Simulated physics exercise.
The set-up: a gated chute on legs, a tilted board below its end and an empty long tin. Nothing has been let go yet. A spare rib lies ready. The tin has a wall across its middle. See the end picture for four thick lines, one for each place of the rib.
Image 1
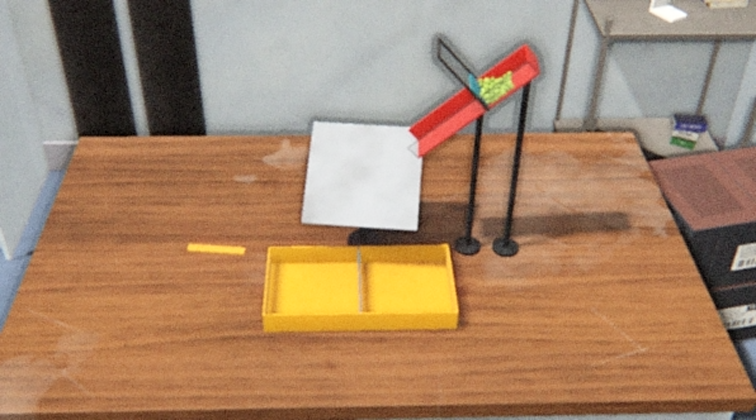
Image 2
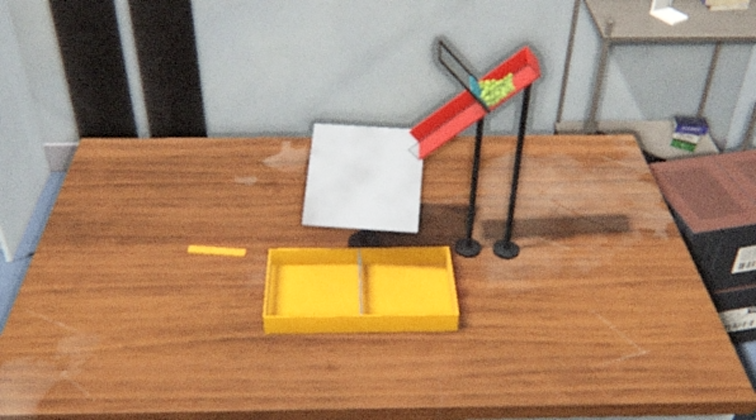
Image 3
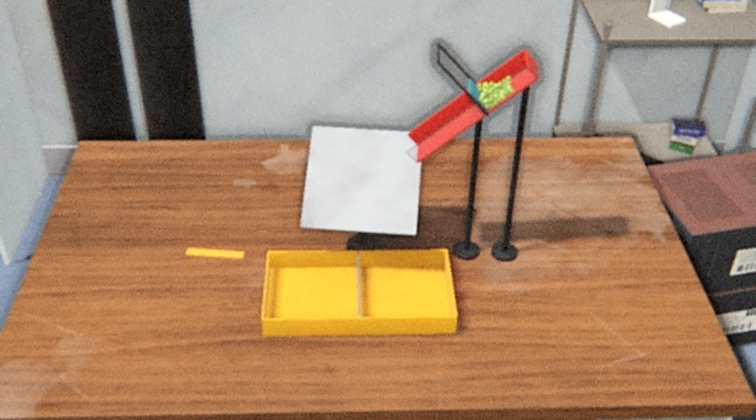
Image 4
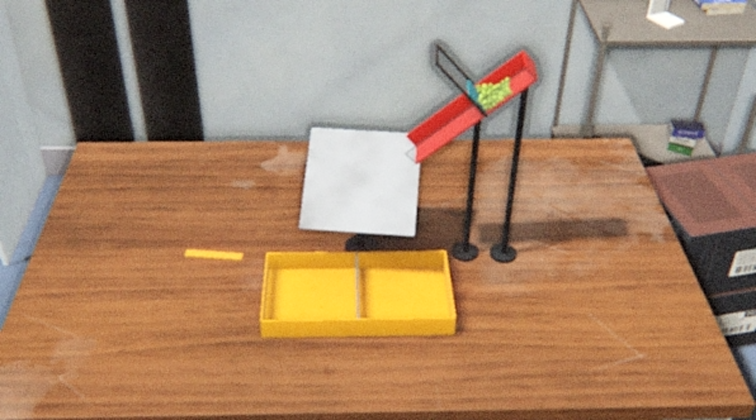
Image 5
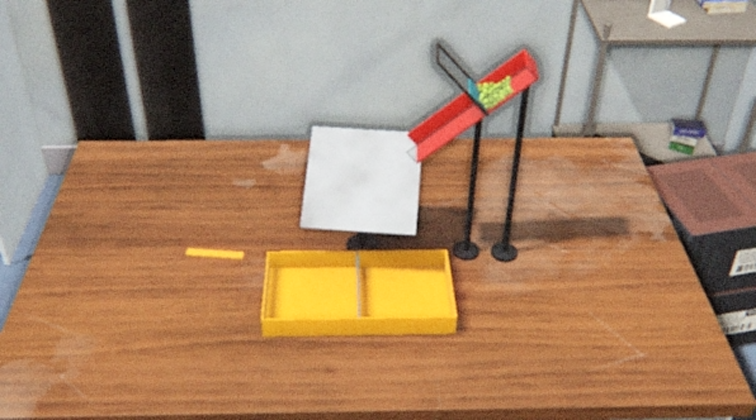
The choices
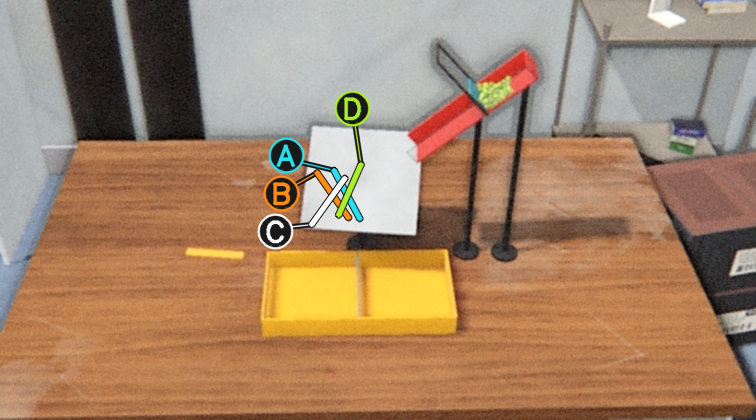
Nothing moves as green peas sit behind a gate in a raised red chute.
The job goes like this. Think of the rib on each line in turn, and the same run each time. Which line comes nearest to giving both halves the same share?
It is B.
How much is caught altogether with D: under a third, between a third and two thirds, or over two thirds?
Over two thirds.
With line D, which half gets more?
More lands on the left.
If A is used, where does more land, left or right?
More lands on the right.
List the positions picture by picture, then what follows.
In the first frame, load behind the gate (491, 88), dried peas; lip of the chute (418, 150), sloping fairly steeply.
In the second frame, middle of the board (365, 176), tilted fairly steeply; middle of its low edge (359, 228); of its high edge (369, 127).
In the third frame, front corners of the tin (262, 319) and (456, 317); front end of its middle wall (360, 318); gate still shut (472, 89).
In the fourth frame, middle of the load (489, 94); lip (416, 156).
In the fifth frame, middle of the load (490, 93); lip (417, 155).
On the marked copy, line A from (333, 170) to (359, 218); line B from (317, 172) to (348, 217); line C from (344, 178) to (311, 224); line D from (361, 164) to (338, 215).
If A is chosen, of what is caught, about a tenth in the left half, the larger part in the right.
If B is chosen, of what is caught, roughly half in the left half, roughly half in the right.
If C is chosen, of what is caught, almost all in the left half, about a tenth in the right.
If D is chosen, of what is caught, almost all in the left half, about a tenth in the right.
